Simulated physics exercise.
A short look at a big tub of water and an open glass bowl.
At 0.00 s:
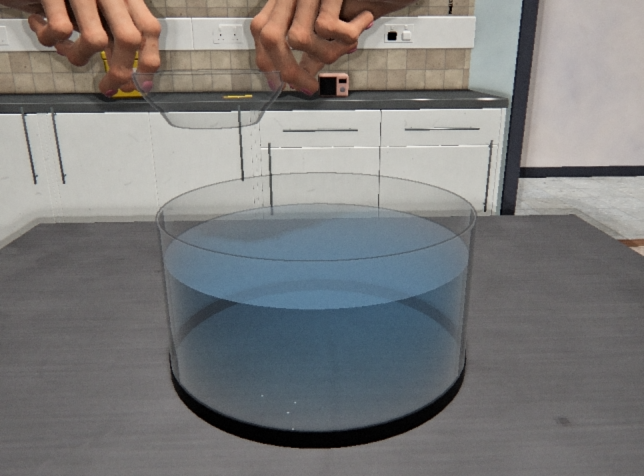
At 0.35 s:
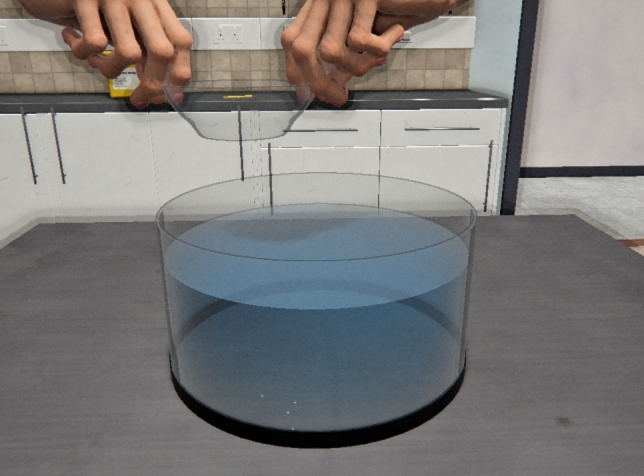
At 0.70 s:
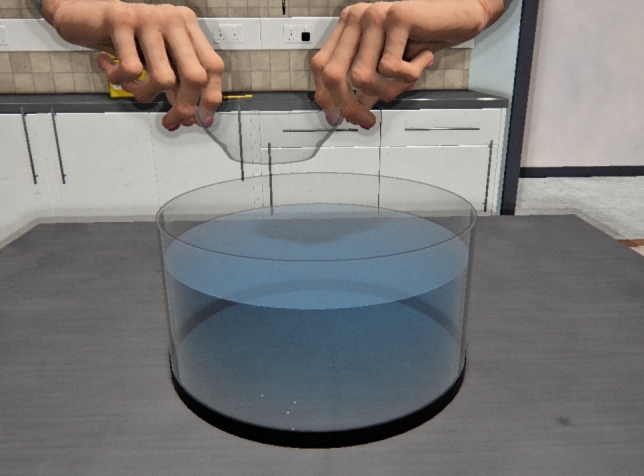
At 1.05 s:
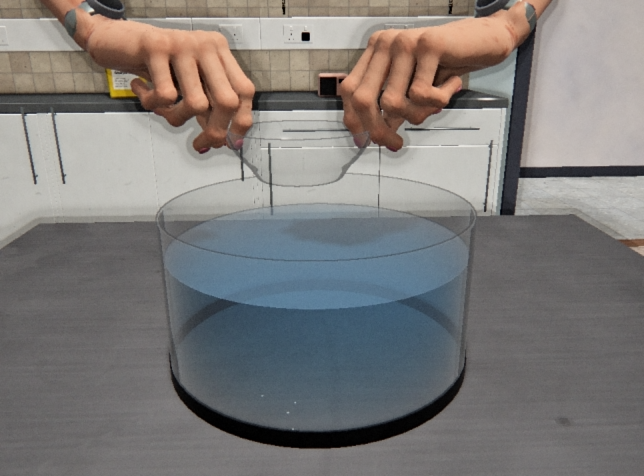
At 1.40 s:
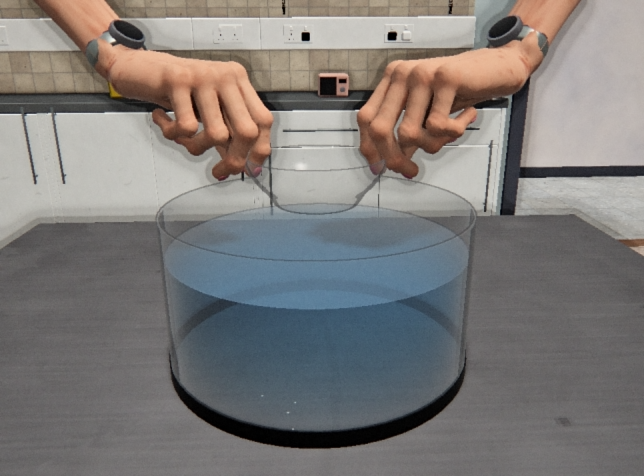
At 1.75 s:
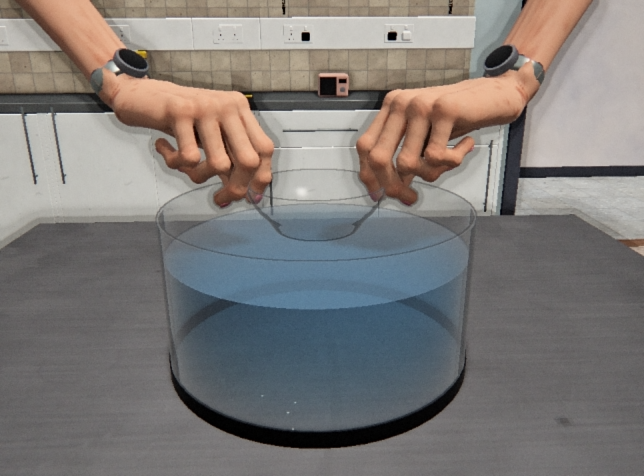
In a room with white cabinets and a tiled wall, two hands hold an empty, open glass bowl above a big, clear tub of blue water on a dark table. The hands carry the bowl rightward and downward, then lower it inside the tub's rim until it is just over the water.
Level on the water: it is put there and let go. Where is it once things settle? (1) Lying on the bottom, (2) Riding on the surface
(2) Riding on the surface.
Around 2.2 s, the bowl dips into the water.
Around 2.8 s, it bobs and steadies.
Around 5.0 s, the bowl floats with about half of its side showing.
